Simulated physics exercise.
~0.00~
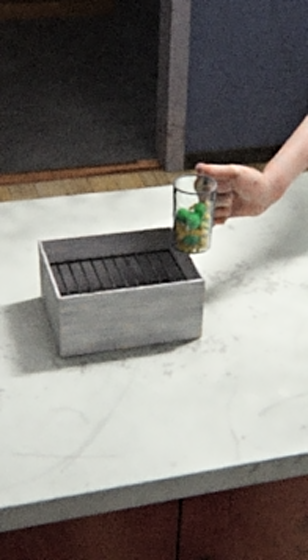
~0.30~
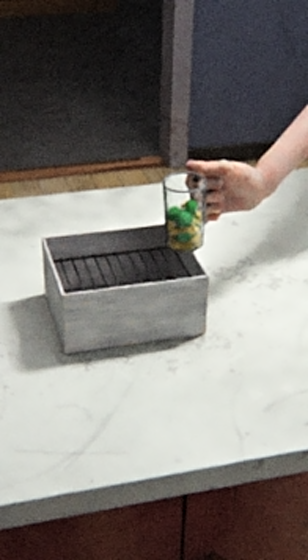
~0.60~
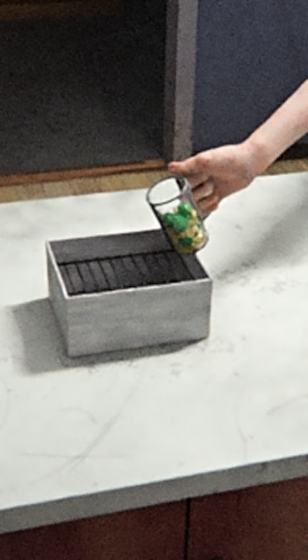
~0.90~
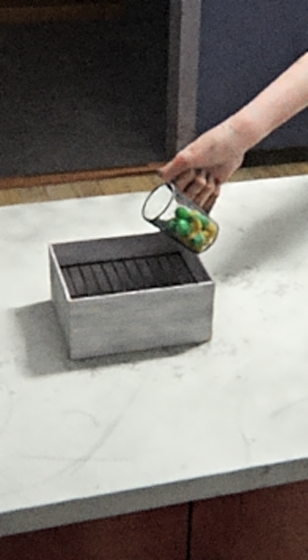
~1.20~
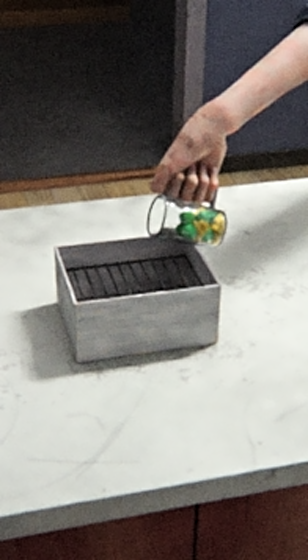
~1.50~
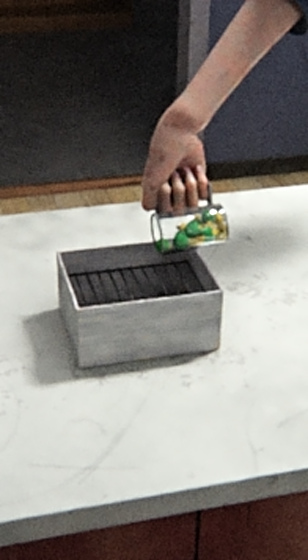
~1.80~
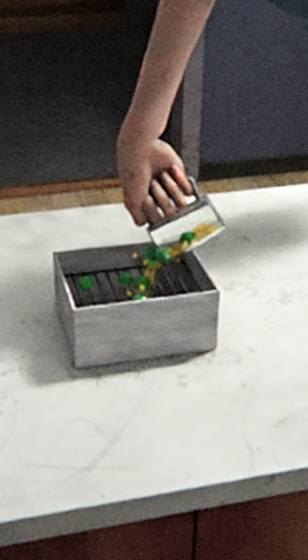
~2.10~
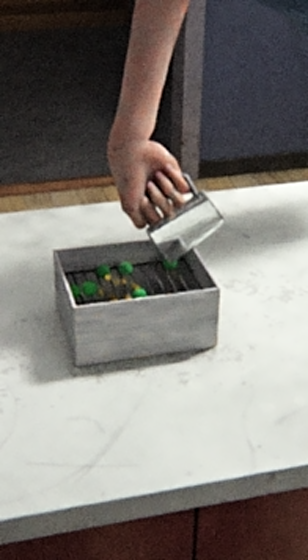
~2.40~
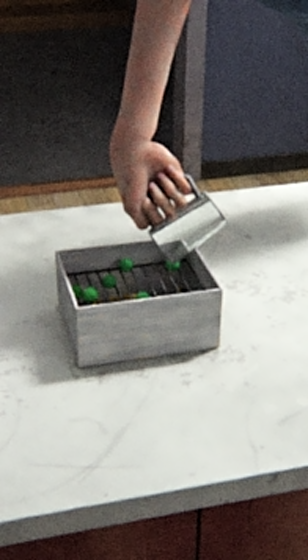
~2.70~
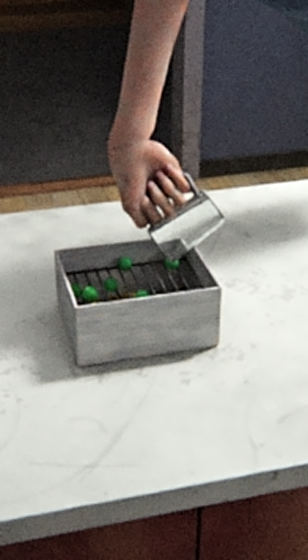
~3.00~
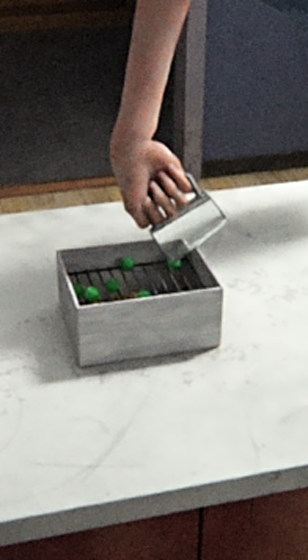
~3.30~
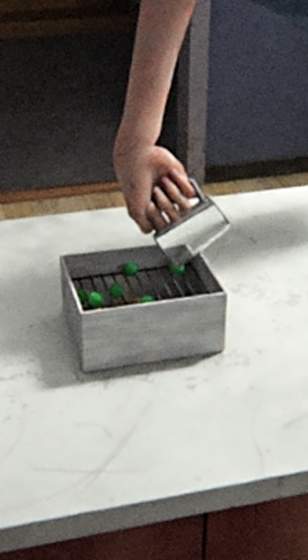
On a pale marble counter, a hand tips a clear cup over a grey box, green pieces staying on dark slats, yellow ones dropping through.
